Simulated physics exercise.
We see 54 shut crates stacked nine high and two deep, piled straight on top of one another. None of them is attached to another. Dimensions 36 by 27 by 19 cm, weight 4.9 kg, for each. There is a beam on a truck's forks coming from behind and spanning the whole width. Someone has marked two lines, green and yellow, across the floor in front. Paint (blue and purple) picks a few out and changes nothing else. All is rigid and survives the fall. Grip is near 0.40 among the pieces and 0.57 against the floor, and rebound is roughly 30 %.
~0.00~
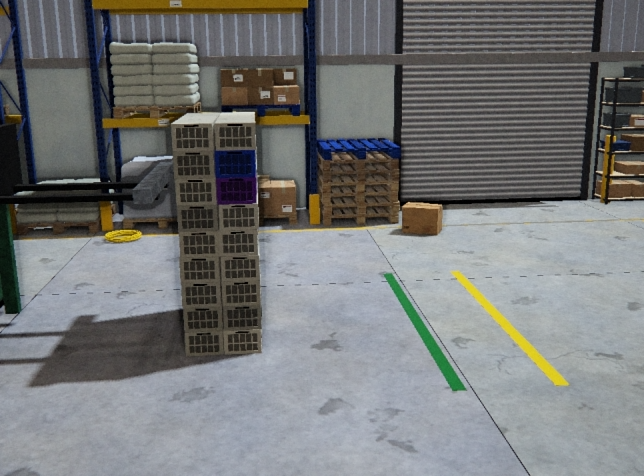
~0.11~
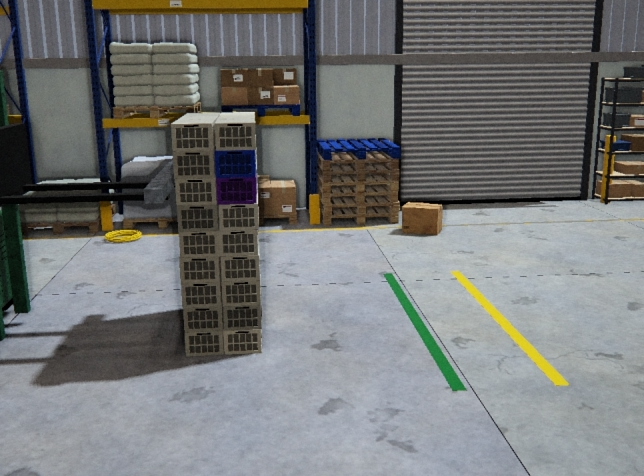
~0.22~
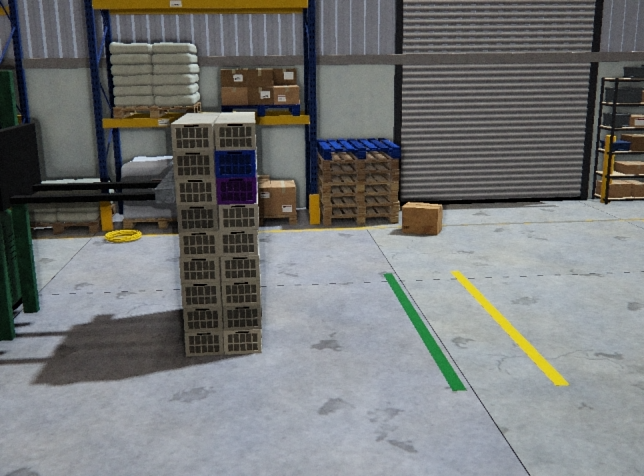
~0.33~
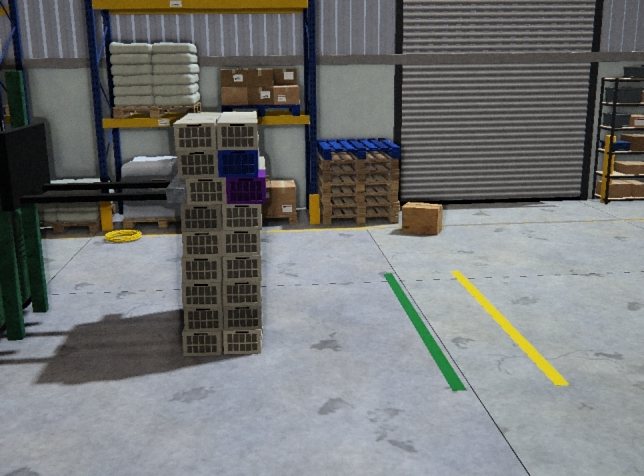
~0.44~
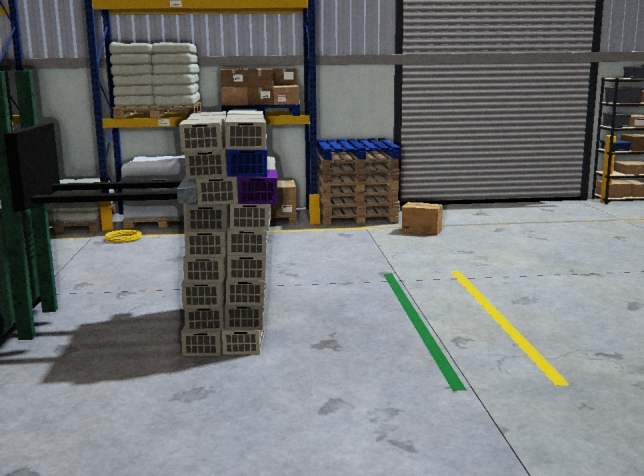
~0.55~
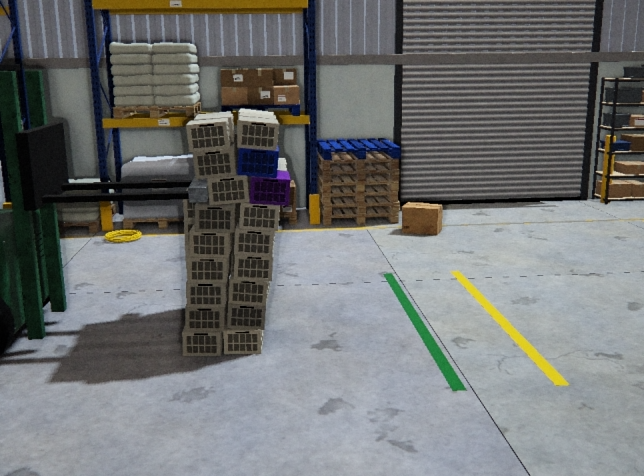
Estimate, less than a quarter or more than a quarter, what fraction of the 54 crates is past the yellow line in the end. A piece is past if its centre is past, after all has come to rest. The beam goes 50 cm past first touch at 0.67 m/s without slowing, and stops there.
The fraction past the yellow line in the end is under a quarter.
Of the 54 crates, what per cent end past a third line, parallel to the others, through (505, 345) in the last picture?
Estimate: About 15 percent.
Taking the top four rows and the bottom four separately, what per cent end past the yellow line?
The top part comes to 30 per cent, the bottom part to 0 per cent.
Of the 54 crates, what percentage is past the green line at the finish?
That would be roughly 30 percent of them.
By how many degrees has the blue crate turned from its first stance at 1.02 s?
Something like 25°, more or less.
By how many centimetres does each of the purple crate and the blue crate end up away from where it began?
Moved: Purple 250, blue 360.
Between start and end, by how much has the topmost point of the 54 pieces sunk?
By about 55 cm, start to end.
Around 1.02 s, none of the 54 crates past the yellow line, 47 disturbed; purple crate tipped 26°, 14 cm lower; blue crate tipped 24°, 11 cm lower.
Around 1.58 s, 2 of the 54 crates past the yellow line; purple crate on its side; blue crate tipped 6°, 1.16 m lower.
Finally (4.1 s), 7 of the 54 crates past the yellow line; purple crate upside down; blue crate 1.32 m lower. That is 13 per cent. Seen by the last camera, middles, purple crate near (533, 327).
